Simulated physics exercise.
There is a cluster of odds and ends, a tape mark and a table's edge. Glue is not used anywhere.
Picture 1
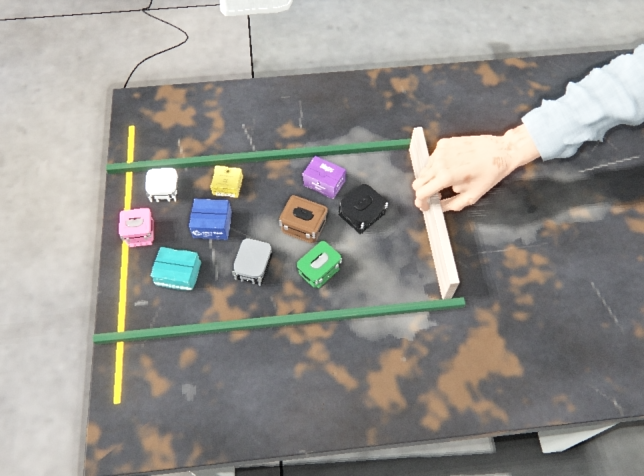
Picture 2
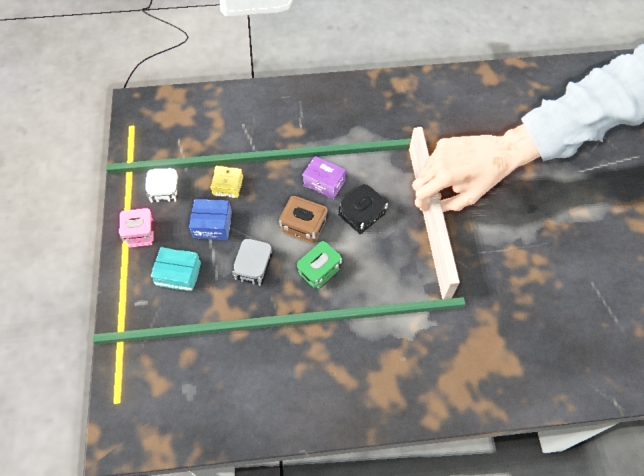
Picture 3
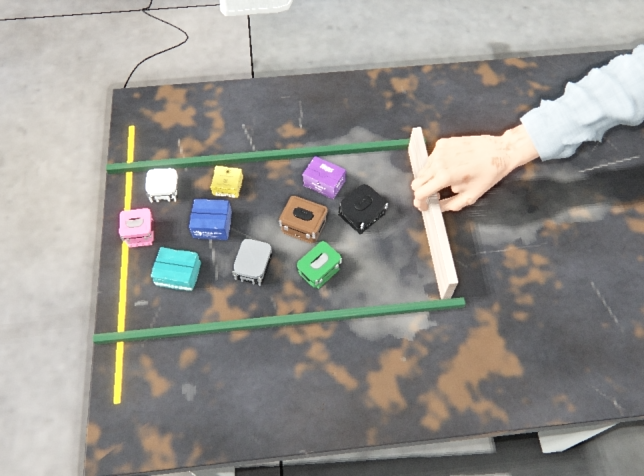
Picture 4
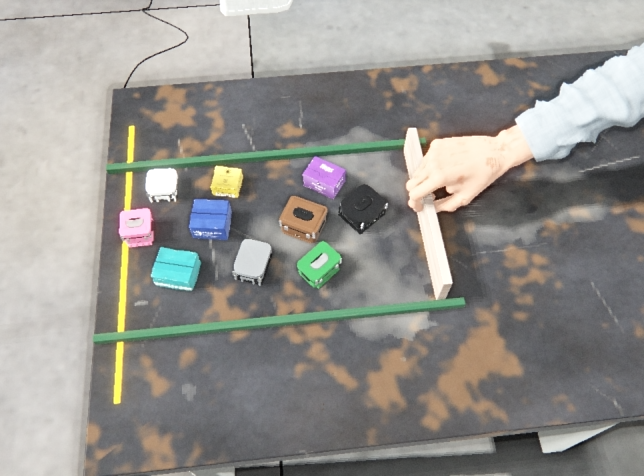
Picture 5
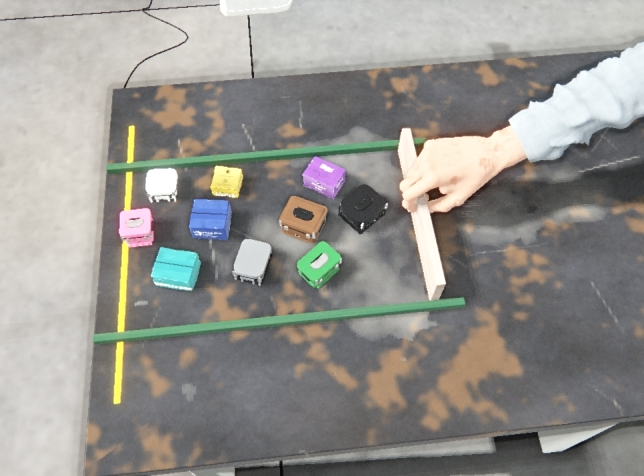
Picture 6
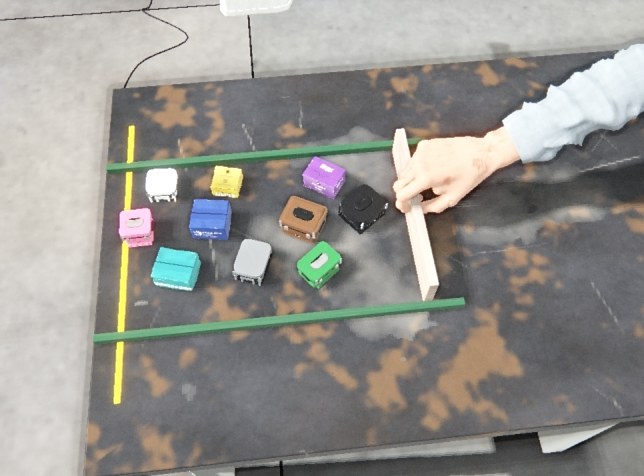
On a dark, rust-patched table, a hand held a pale board upright between two green strips and slid it slightly left, while the colourful little cases and boxes near the yellow tape stayed still.
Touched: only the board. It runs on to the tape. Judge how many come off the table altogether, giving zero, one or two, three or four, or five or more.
My judgement: Five or more.
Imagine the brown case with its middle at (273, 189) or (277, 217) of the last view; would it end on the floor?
In turn it goes down, then goes down.
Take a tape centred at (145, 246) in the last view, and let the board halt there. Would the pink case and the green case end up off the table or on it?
Pink case: Over the edge. Green case: Still there.
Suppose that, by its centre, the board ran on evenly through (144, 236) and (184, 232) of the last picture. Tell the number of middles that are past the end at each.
That would be 4 and 1.
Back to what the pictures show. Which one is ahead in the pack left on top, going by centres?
Foremost: The black case.
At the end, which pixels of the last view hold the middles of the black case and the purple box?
Taking them in turn, first comes (105, 220), then (113, 184).
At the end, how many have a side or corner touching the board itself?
3 touch it.
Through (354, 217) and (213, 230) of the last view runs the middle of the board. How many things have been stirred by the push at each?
In order, the tallies are 3 and 10.
Soon after, none off yet; pink case at rest near (138, 228); white case at rest near (163, 186); turquoise box at rest near (177, 269).
In the end, the number that fall off is five or more; gone, brown case, grey case, yellow box, blue box, turquoise box, white case and pink case.
